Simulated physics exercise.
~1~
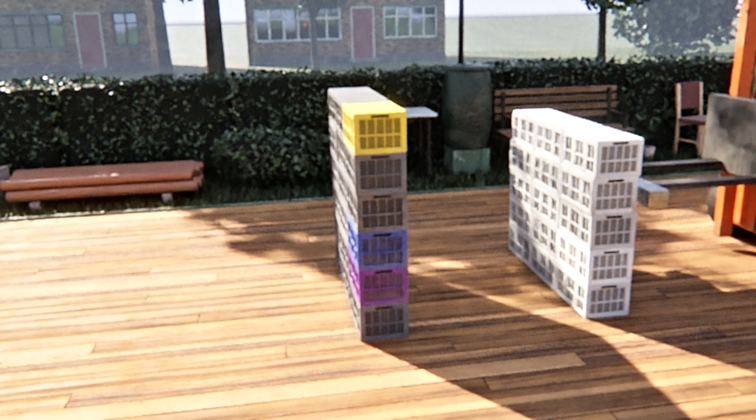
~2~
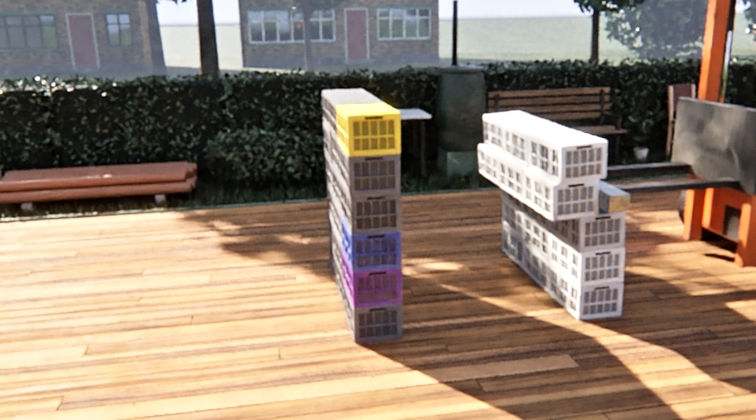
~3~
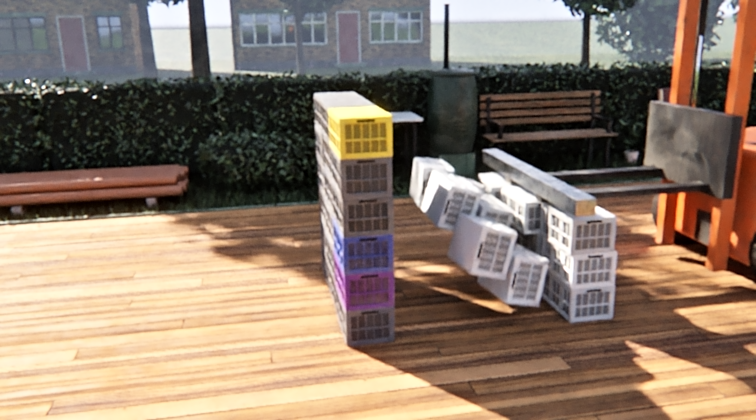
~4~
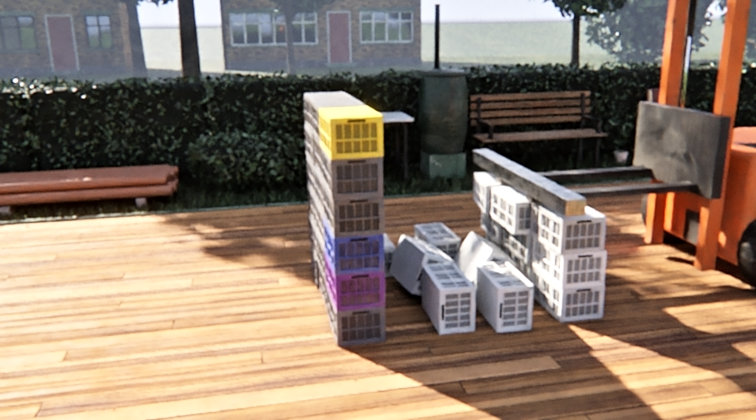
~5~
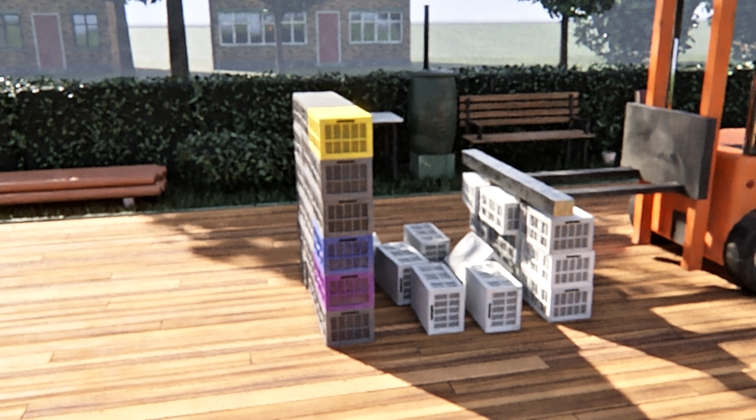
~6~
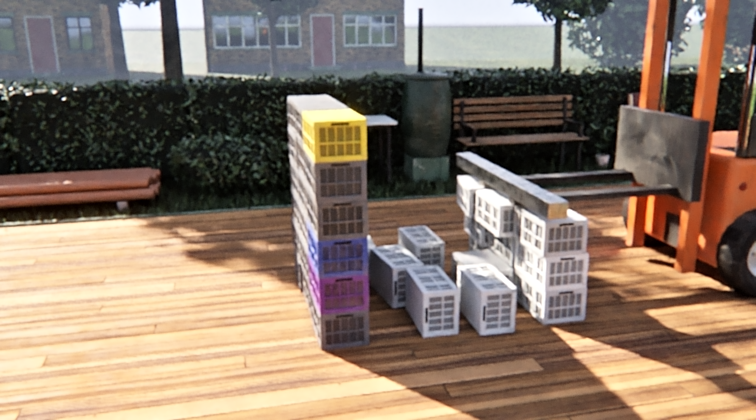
Orange forklift pushing a beam into a white crate wall, toppling several crates leftward while the darker stack beside it stays standing.
